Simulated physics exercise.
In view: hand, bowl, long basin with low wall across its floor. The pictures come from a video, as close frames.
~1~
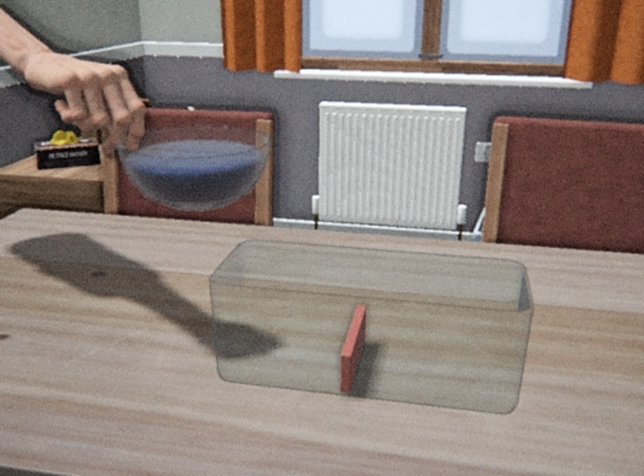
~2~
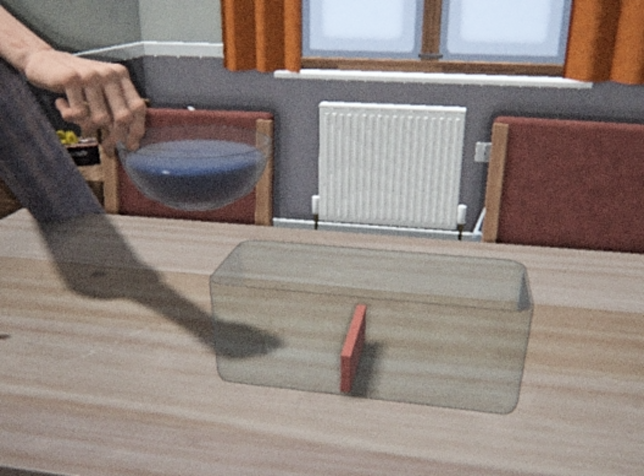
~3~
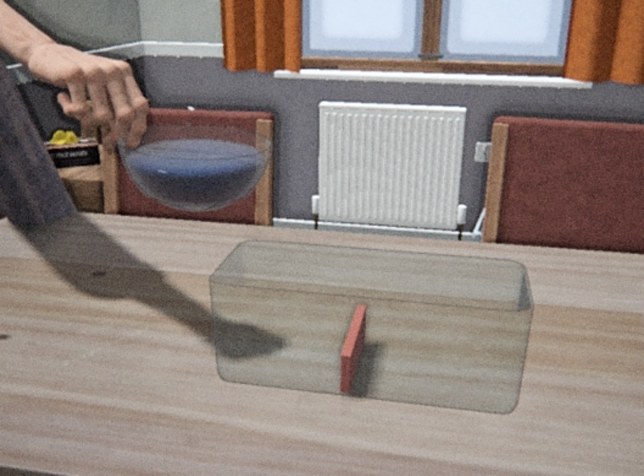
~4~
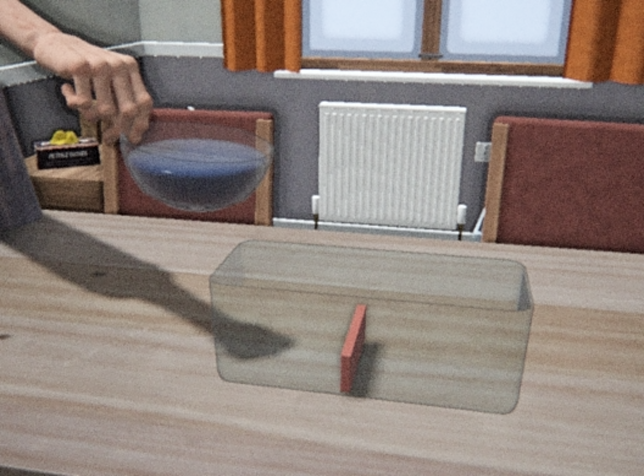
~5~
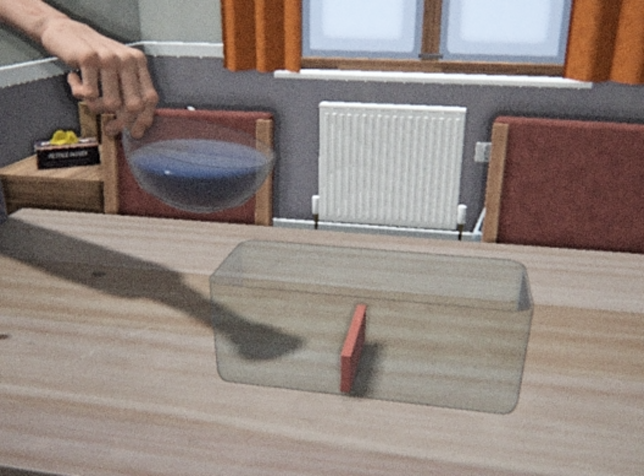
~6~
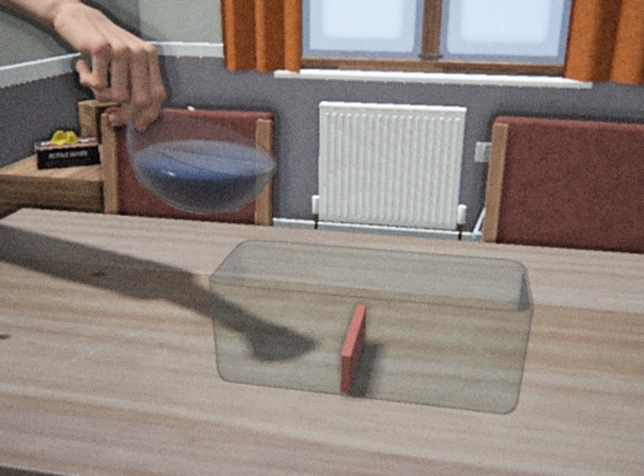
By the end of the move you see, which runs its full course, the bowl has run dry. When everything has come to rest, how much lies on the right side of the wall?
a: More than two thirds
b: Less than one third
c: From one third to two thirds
Less than one third (b).
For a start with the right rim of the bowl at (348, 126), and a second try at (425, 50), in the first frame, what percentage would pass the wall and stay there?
It comes to 75 % the first time and 85 % the second.
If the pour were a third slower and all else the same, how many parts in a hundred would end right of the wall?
I'd estimate some 5 percent.
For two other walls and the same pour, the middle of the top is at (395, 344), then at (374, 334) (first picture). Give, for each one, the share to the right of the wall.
First some 20, then 10 per cent.
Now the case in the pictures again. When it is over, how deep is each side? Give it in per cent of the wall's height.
The left part 70 per cent, the right part 10.
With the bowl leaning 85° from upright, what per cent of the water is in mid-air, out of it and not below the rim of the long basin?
Share in flight: Approx. 30 %.
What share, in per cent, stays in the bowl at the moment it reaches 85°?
20 per cent or so.
A moment on, the bowl is tipped on its side and 19 per cent is still to pour, 52 is left of the wall and 0 right of it.
Next, the bowl is tipped right over and 0 per cent is still to pour, 91 is left of the wall and 6 right of it.
Then the bowl is tipped right over and 0 per cent is still to pour, 87 is left of the wall and 9 right of it.
Later the bowl is tipped right over and 0 per cent is still to pour, 86 is left of the wall and 10 right of it.
In the end 86 per cent lies left of the wall, 11 right of it and 4 outside.
